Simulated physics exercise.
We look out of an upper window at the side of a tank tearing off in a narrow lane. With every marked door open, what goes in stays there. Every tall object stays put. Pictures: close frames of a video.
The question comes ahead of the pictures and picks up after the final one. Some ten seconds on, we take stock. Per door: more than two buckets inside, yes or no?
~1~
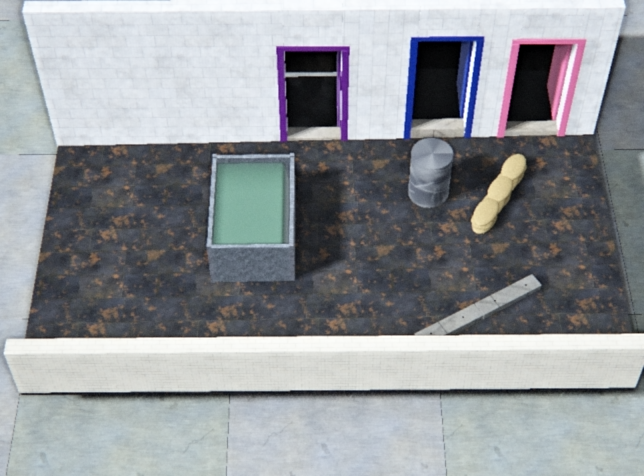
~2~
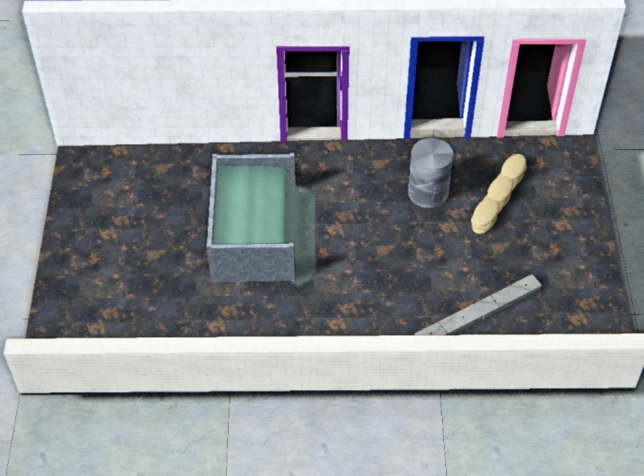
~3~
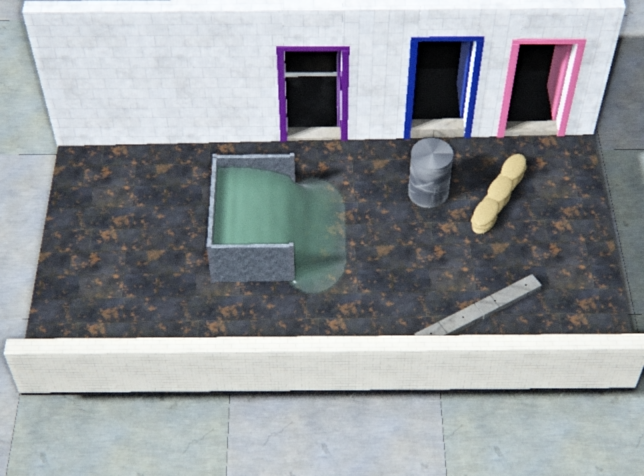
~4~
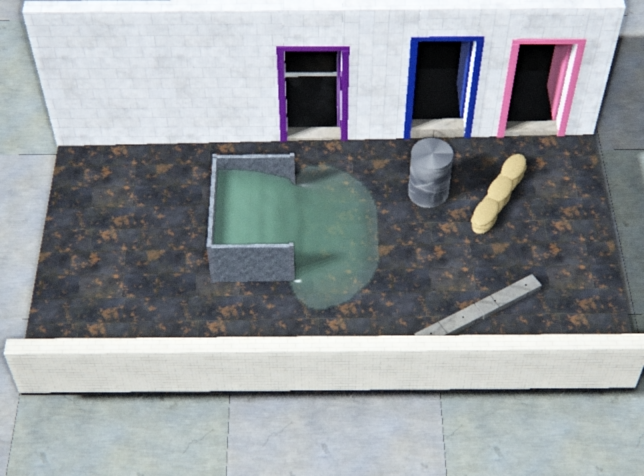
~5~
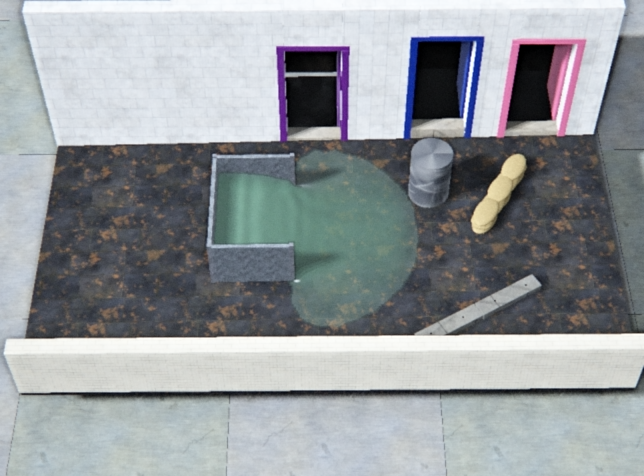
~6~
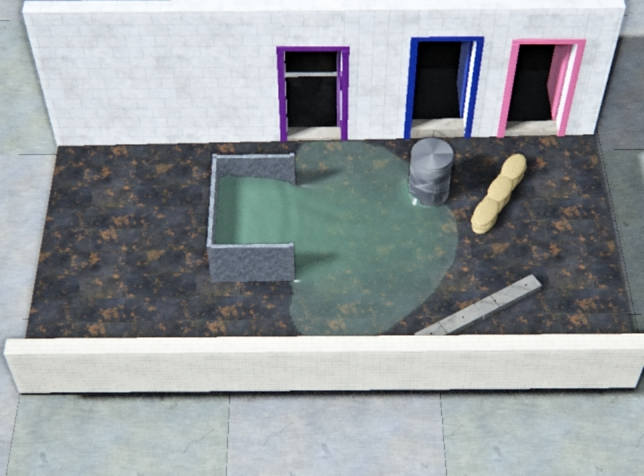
Per door - pink door: No, blue door: No, purple door: No.
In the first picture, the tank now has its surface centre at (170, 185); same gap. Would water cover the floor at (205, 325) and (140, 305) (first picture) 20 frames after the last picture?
Spared, spared.
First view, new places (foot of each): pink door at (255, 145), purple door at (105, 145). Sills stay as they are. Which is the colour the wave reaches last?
Result: The door marked purple.
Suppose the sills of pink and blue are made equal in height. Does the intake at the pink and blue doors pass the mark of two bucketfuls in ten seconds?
Door log - pink stays inside the limit; blue crosses the threshold.
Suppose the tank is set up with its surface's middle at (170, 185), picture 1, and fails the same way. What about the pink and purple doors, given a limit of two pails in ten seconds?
In short: Pink door falls short, purple door exceeds the threshold.
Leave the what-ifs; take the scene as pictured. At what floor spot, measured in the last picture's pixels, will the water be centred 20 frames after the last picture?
I'd put it at around (413, 232).
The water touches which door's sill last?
My pick is the door marked pink.
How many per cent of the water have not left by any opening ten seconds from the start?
Roughly 54 per cent.
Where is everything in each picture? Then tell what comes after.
In the first picture, still water in the tank at (252, 203).
In the second picture, the front is at (303, 278), out from the gap at (291, 224).
In the third picture, water pours out at (291, 226) and has run to (319, 287).
In the fourth picture, water pours out at (291, 227) and has run to (346, 296).
In the fifth picture, the front is at (411, 260), out from the gap at (291, 227).
In the sixth picture, the front is at (452, 244), out from the gap at (291, 228).
A moment on, water covers 35 % of the floor; the pink door not reached, the blue door wet at the sill, nothing in, the purple door wet at the sill, nothing in.
Next, water covers 45 % of the floor; the pink door wet at the sill, nothing in, the blue door under two buckets in, the purple door wet at the sill, nothing in.
Then, water covers 55 % of the floor; the pink door under two buckets in, the blue door under two buckets in, the purple door wet at the sill, nothing in.
Later, water covers 65 % of the floor; the pink door under two buckets in, the blue door under two buckets in, the purple door under two buckets in.
In the end, water covers 70 % of the floor; the pink door under two buckets in, the blue door under two buckets in, the purple door under two buckets in.
